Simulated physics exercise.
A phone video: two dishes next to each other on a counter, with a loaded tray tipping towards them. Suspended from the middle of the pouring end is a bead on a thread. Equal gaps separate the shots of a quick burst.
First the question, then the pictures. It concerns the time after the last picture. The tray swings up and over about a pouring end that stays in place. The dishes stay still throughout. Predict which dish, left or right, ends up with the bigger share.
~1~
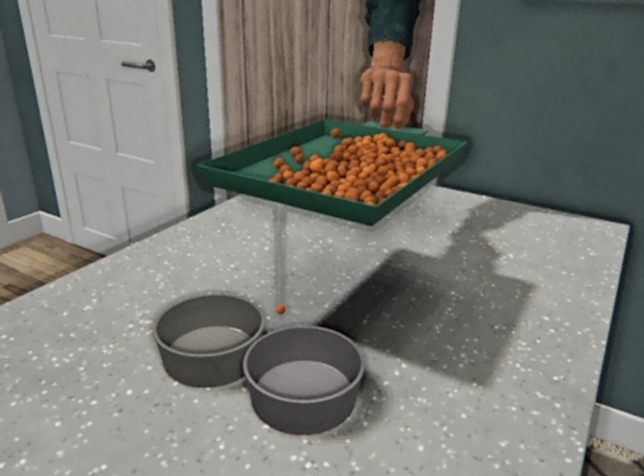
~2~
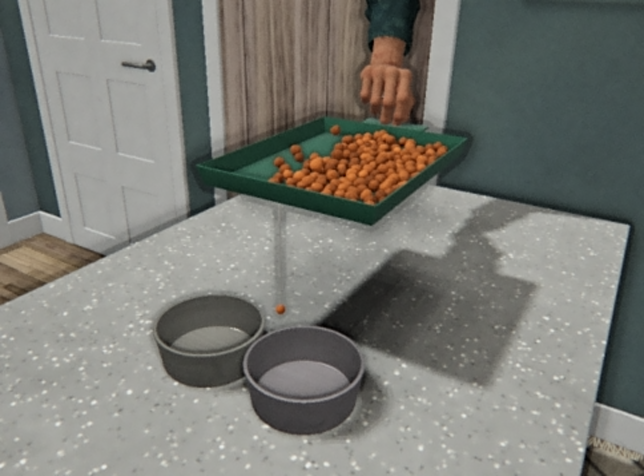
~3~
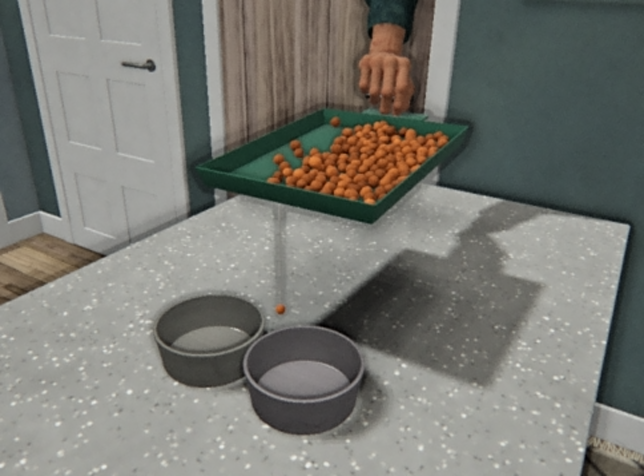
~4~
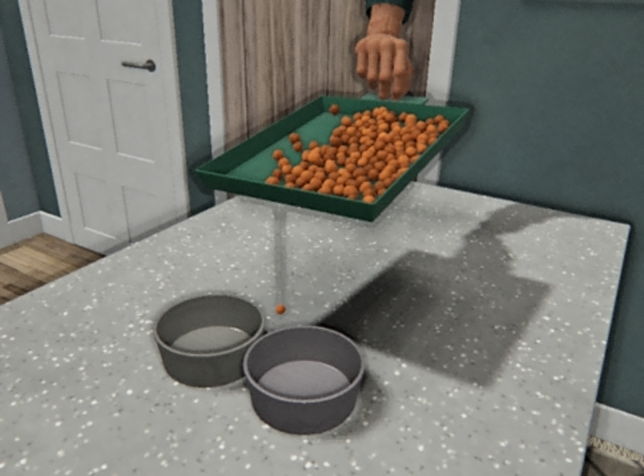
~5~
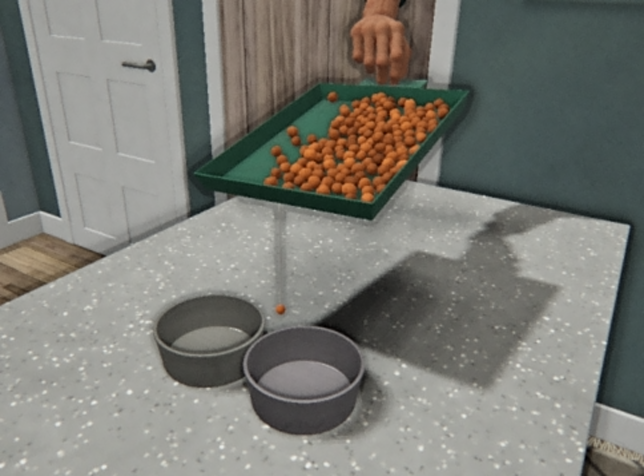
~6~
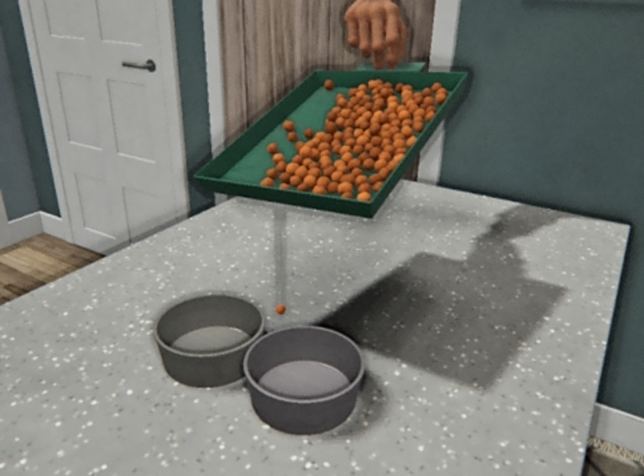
Pretty sure the heavier pile builds up on the left there.
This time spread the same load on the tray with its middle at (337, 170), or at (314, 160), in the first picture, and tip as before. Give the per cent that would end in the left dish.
60 % and 60 %.
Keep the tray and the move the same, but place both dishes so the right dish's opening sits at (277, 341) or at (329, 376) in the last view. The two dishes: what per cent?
In turn 70 and 50 in a hundred.
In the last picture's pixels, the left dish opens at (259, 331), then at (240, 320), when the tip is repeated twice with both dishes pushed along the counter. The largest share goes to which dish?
In the first try it's the left-side dish, and in the second it's the left-side dish.
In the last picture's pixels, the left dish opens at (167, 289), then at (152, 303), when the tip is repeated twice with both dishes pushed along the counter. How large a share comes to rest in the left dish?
Roughly 20 per cent, then roughly 20 per cent.
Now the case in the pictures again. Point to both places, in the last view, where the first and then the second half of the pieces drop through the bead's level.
Near (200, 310) and later near (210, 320).
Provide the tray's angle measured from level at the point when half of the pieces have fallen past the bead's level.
About 110° of tilt.
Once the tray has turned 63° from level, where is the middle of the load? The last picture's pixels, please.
In the last view the centre sits at roughly (272, 153).
Soon after the last picture, tray tipped steeply; nearly all on the tray; a stray few outside both; a stray few in the air.
A little later, tray tipped past a quarter turn; most on the tray; a small part in the left dish; a small part outside both; a small part in the air.
Later still, tray tipped past a quarter turn; a small part in the right dish; about half in the left dish; about a third outside both.
At rest, tray tipped past a quarter turn; a small part in the right dish; about half in the left dish; about a third outside both.
